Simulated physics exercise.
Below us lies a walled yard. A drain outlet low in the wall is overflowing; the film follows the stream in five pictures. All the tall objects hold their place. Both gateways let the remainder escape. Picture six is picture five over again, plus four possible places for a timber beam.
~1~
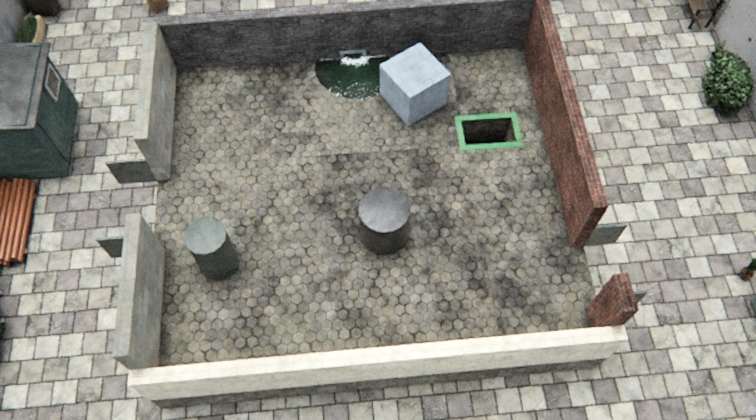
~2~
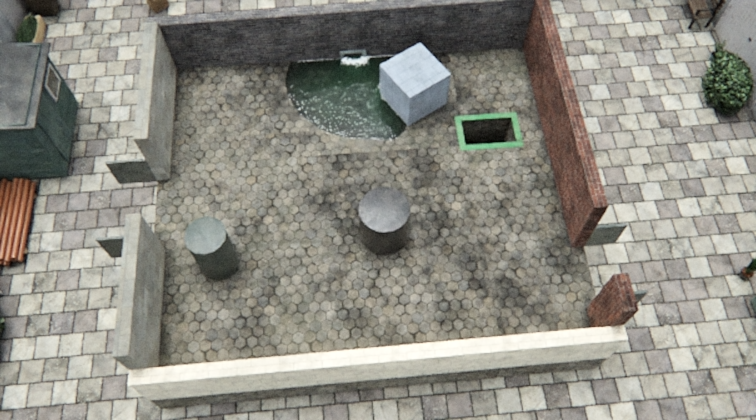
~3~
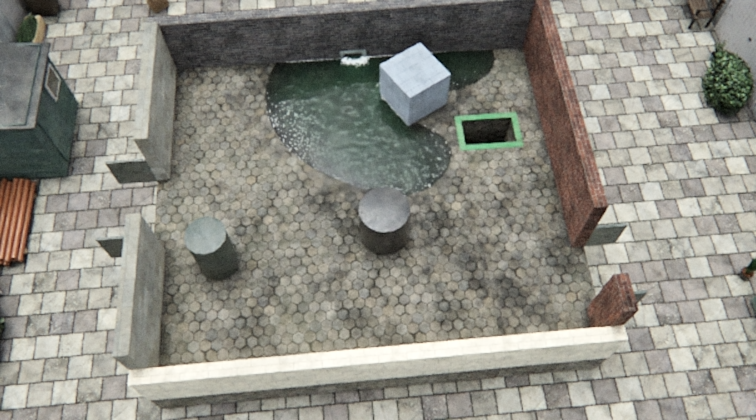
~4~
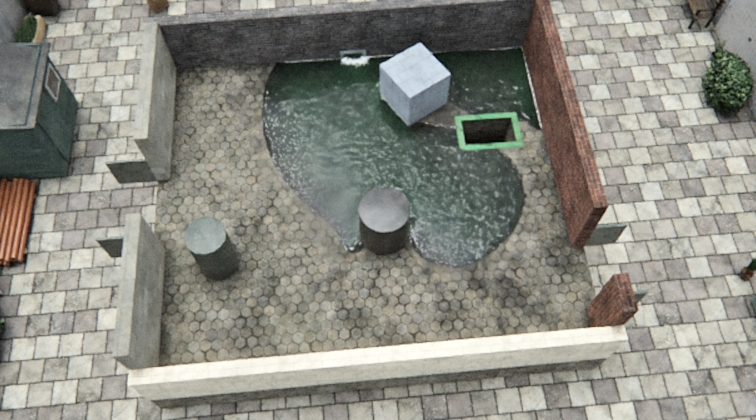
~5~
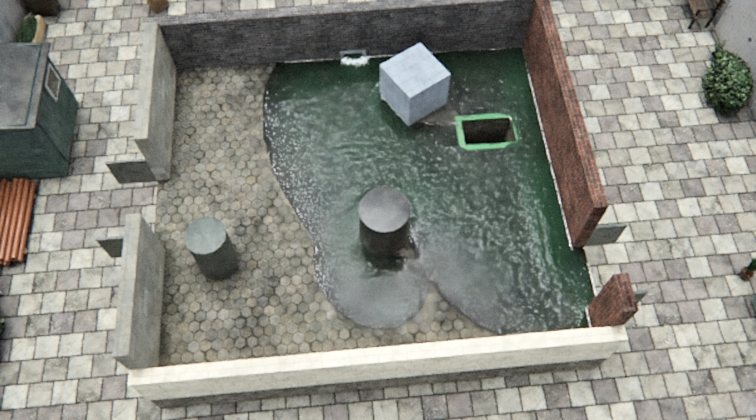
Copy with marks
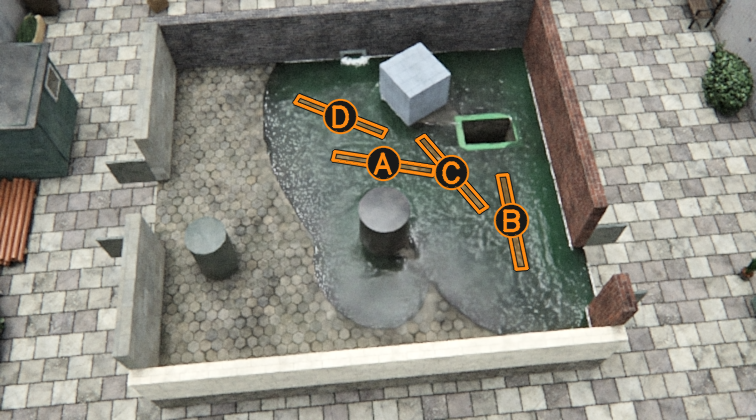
Green water spreads from the back wall across the paved yard, surrounding a green-rimmed drain.
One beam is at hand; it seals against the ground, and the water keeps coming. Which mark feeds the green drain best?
Position A.
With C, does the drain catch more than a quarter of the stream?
No.
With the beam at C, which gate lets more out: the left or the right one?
More leaves on the right.
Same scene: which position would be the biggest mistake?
C it is.
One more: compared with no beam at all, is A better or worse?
Better.
On the marked copy, A from (333, 155) to (433, 171); B from (521, 268) to (502, 175); C from (420, 137) to (483, 209); D from (297, 99) to (384, 133).
For position A, about 40 % of the stream goes into the green drain, about 60 % out by the gates.
For position B, about 20 % of the stream goes into the green drain, about 79 % out by the gates.
For position C, about 11 % of the stream goes into the green drain, about 88 % out by the gates.
For position D, about 23 % of the stream goes into the green drain, about 76 % out by the gates.
